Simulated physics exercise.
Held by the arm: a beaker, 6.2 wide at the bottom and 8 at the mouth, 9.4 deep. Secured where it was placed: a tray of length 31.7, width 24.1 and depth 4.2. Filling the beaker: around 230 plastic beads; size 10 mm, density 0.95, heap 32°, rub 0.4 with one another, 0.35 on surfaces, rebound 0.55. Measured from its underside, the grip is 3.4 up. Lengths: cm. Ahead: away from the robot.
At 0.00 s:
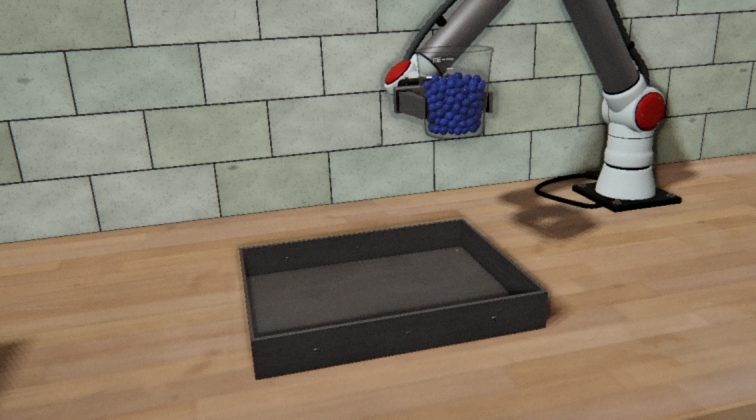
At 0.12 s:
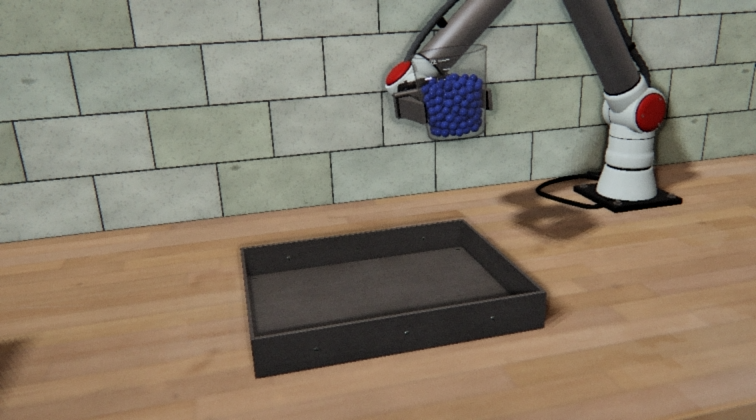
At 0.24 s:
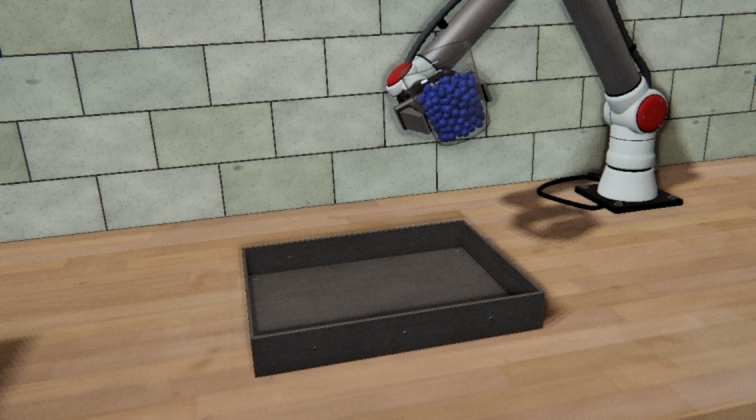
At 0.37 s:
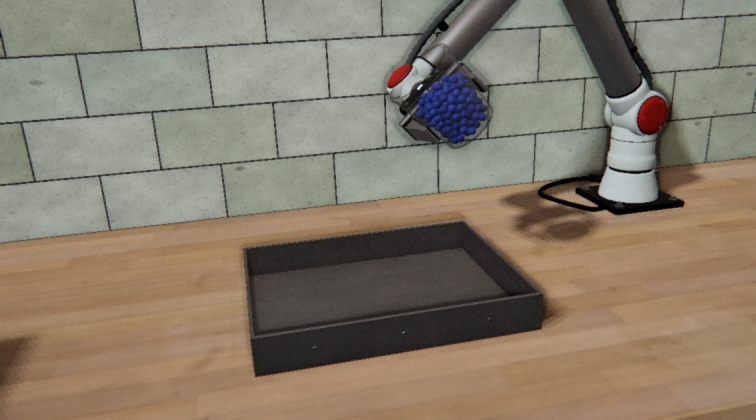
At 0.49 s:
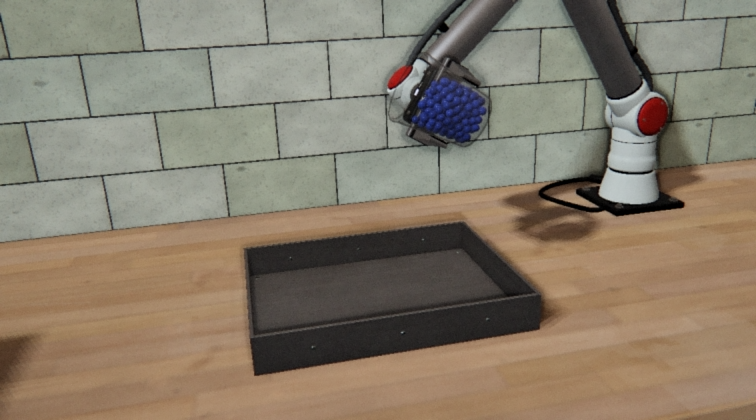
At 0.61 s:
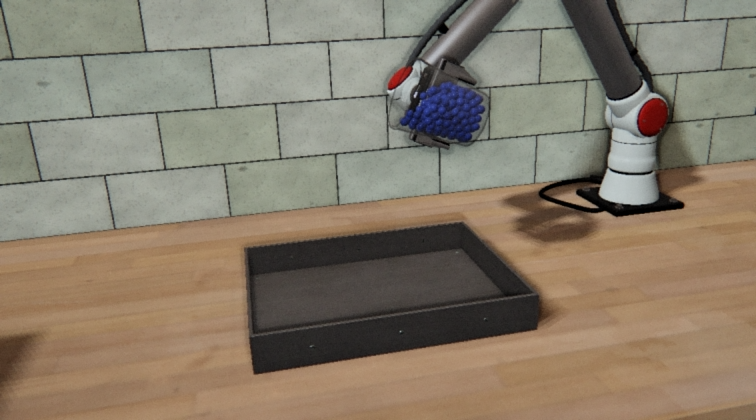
A robot arm steadily tilts a clear beaker of blue beads beyond a dark tray.
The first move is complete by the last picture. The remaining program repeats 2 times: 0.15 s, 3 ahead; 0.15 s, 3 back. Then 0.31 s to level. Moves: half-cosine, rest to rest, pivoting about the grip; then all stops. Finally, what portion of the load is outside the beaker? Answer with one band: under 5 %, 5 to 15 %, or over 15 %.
5 to 15 %.
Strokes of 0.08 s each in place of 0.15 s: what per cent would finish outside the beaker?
Then about 35 per cent.
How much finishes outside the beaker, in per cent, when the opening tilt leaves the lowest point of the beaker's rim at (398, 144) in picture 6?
I'd say close to 65 per cent.
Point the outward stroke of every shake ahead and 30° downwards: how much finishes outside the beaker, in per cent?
You'd expect near 0 percent of it there.
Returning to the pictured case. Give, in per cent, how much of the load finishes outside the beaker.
About 8 %.
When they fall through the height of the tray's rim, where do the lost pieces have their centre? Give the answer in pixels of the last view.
They come down centred close to (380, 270).
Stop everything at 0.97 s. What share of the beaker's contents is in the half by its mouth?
I'd guess about 40 percent of it.
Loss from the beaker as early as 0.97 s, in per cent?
Around 5 percent at that moment.
After 0.97 s, tilted 66° forward, highest piece 26 above the table; 221 in the beaker, 7 in flight or on a rim.
After 1.34 s, tilted 42° forward, highest piece 27 above the table; 210 in the beaker, 16 in the tray, 2 in flight or on a rim.
After 1.72 s, level, highest piece 28 above the table; 210 in the beaker, 18 in the tray.
After 2.77 s, level, highest piece 28 above the table; 210 in the beaker, 18 in the tray.
In the end, 210 in the beaker, 18 in the tray. That is 8 % outside the beaker.
